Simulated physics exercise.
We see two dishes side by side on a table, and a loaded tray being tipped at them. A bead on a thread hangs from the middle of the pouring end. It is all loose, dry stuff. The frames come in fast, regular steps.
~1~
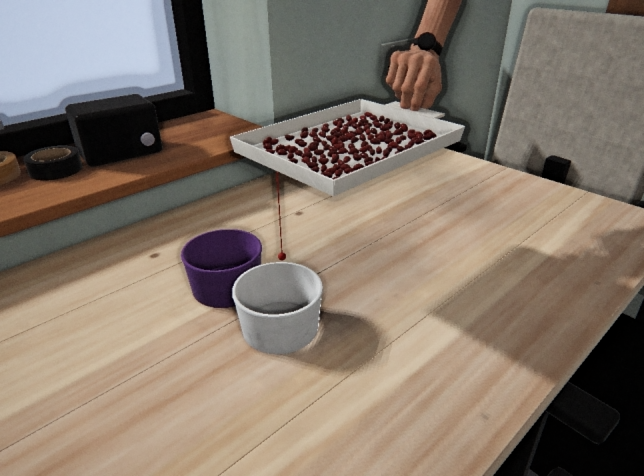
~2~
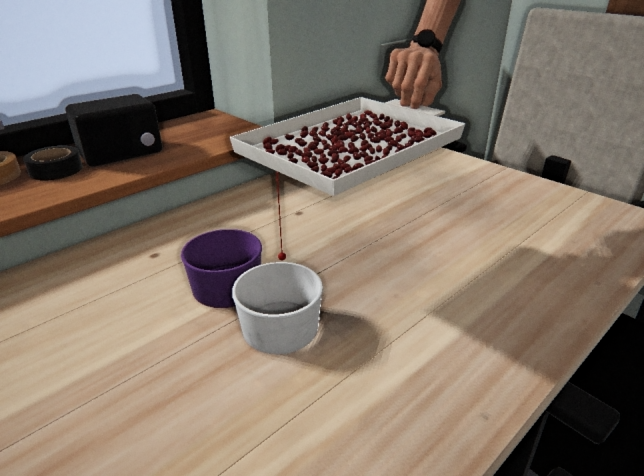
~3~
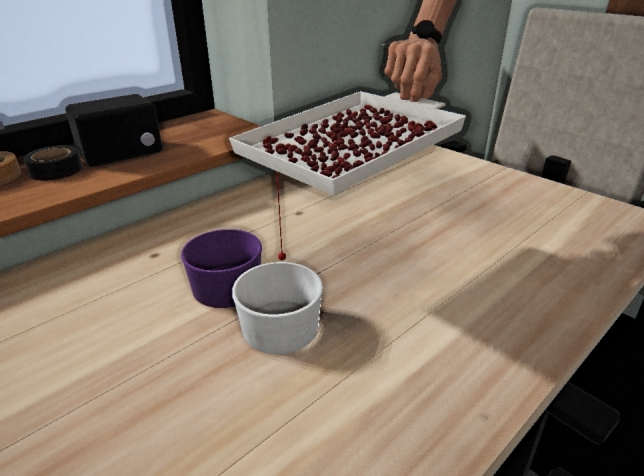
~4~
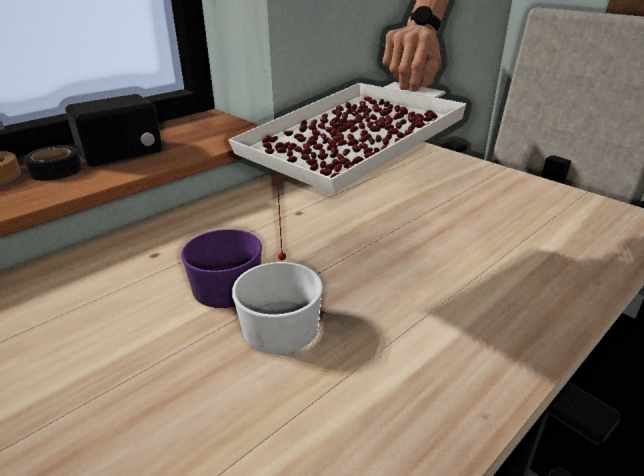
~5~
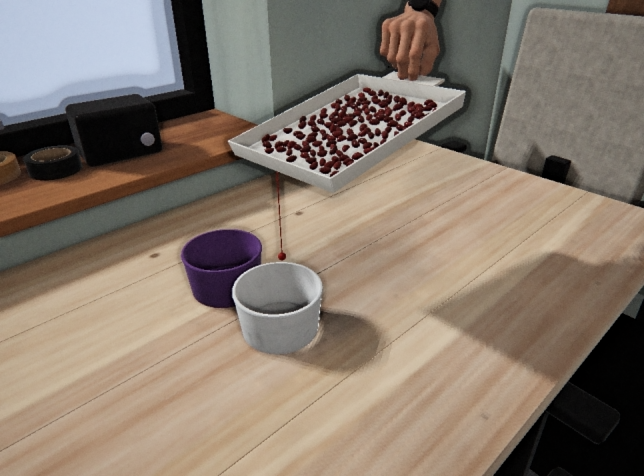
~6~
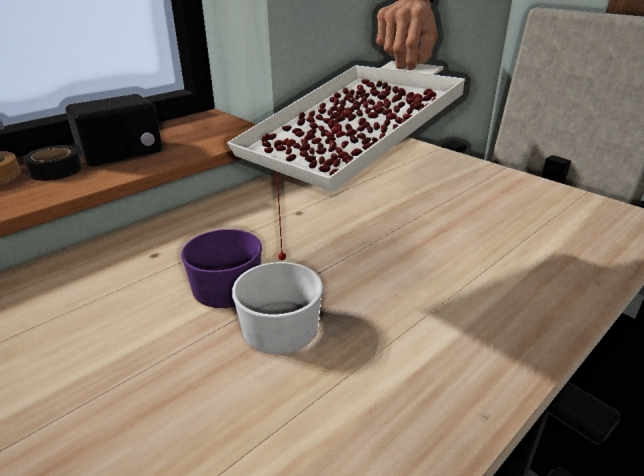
Hand slowly raising the far end of a white tray of kidney beans above purple and white dishes on a wooden table.
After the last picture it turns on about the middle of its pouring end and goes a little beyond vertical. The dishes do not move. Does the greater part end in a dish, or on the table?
The two hold more than half of the load.
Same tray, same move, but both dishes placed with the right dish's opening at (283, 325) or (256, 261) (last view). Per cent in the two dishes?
About 70 and 50 per cent.
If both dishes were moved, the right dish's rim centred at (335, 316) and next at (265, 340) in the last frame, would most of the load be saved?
In turn: Under half; less than half.
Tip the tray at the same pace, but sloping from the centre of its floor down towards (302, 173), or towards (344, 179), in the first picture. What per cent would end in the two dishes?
The first gives 60 %, the second 30 %.
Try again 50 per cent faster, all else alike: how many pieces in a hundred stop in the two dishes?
Some 70 per cent.
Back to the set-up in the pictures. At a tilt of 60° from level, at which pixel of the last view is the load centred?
Roughly at (278, 133).
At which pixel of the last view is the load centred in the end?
Roughly at (227, 297).
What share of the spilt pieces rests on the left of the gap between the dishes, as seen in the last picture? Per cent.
Some 90 per cent.
Shortly afterwards, tray tipped steeply; all but a few on the tray; only a few outside both; only a few in the air.
Next, tray tipped right over; the bulk on the tray; only a few in the right dish; a little in the left dish; a little outside both; only a few in the air.
Some moments later, tray tipped past a quarter turn; near a quarter in the right dish; near half in the left dish; near a quarter outside both.
In the end, tray tipped past a quarter turn; near a quarter in the right dish; near half in the left dish; near a quarter outside both.
